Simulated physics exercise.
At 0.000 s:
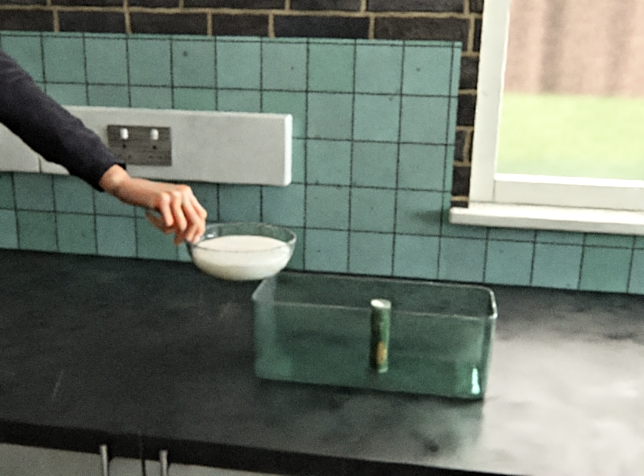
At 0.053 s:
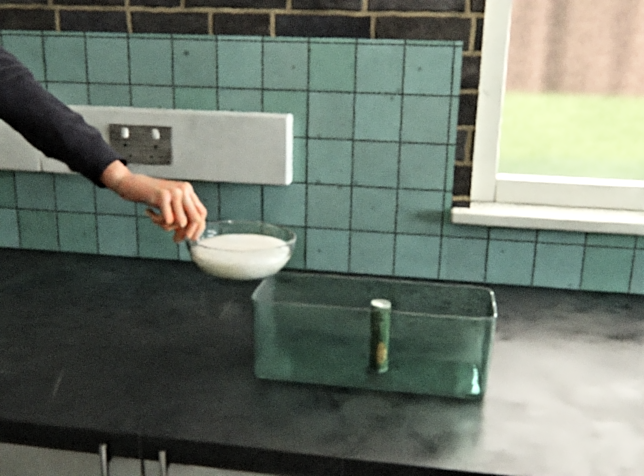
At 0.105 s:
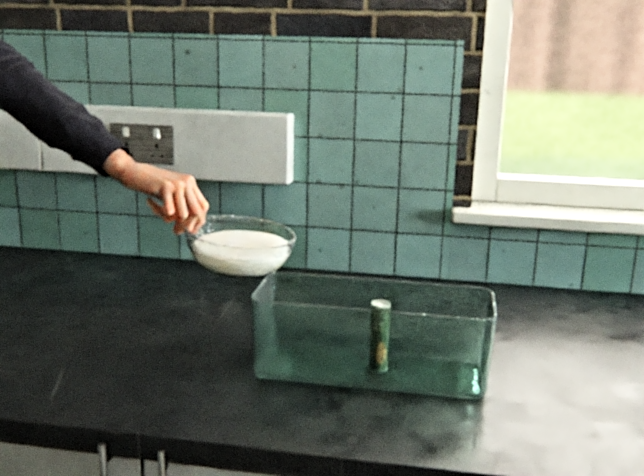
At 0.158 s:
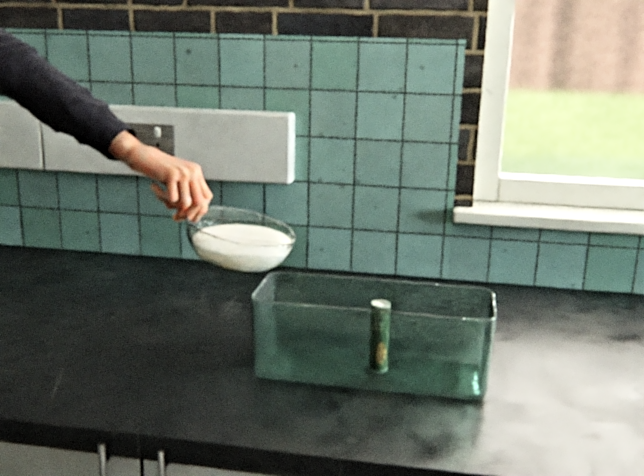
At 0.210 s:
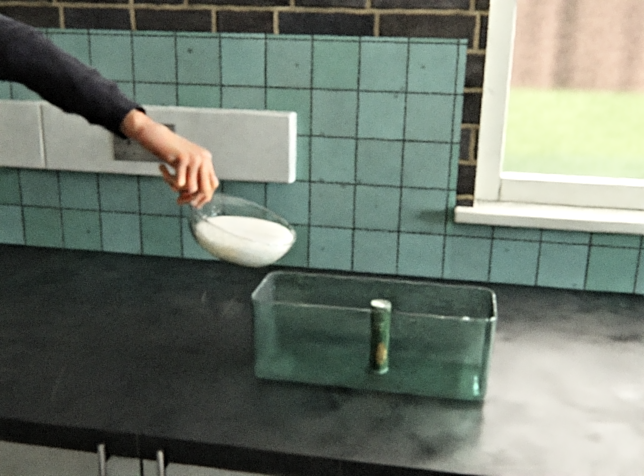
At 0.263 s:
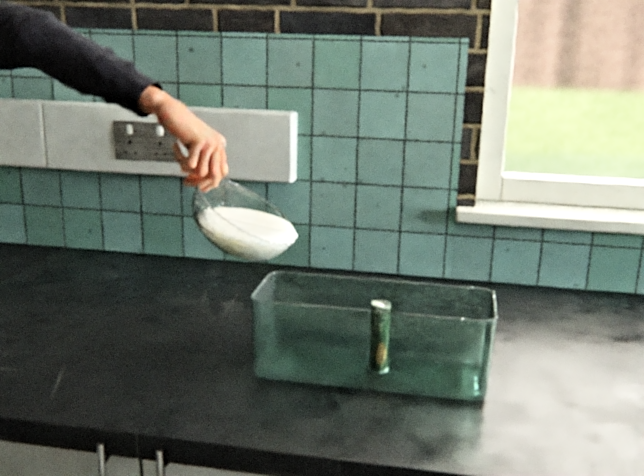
A kitchen counter with a dark worktop is seen from slightly above, against teal tiles, dark brick, a white socket panel and a window at the right. A dark-sleeved arm from the left holds a clear glass bowl of white milk beside a long greenish glass basin, in which a small green tin stands upright. The hand rises and tilts the bowl rightward, slowly then faster, the milk shifting to its lower right rim while the view stays still.
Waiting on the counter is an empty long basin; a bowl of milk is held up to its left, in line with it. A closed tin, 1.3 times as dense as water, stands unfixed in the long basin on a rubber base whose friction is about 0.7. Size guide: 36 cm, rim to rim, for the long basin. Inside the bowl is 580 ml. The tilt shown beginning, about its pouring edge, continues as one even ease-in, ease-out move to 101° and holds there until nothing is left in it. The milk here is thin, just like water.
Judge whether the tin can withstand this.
I expect it will tip over.
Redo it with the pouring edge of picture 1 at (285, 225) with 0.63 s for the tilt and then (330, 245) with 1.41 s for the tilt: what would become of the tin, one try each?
First it tips over; then it stays on its base.
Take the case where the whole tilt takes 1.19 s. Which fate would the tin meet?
With that tilt, the tin stays on its base.
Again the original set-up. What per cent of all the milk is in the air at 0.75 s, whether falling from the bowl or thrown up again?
2 per cent, roughly.
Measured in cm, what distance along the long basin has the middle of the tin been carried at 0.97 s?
3 cm, roughly.
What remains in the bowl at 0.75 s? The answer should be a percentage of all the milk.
I'd estimate some 0 per cent.
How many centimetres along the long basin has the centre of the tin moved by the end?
7.5 cm.
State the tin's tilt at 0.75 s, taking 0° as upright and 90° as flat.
The tilt is near 10°.
Then, 0.55 s in, the tilt is 88° and 16 per cent is still to pour; the tin stands where it began.
Then, 0.75 s in, the tilt is 101° and 0 per cent is still to pour; the tin leans 9°.
Then, 0.97 s in, the tilt is 101° and 0 per cent is still to pour; the tin leans 29°.
Then, 1.21 s in, the tilt is 101° and 0 per cent is still to pour; the tin lies on its side.
Finally, the tin lies on its side.
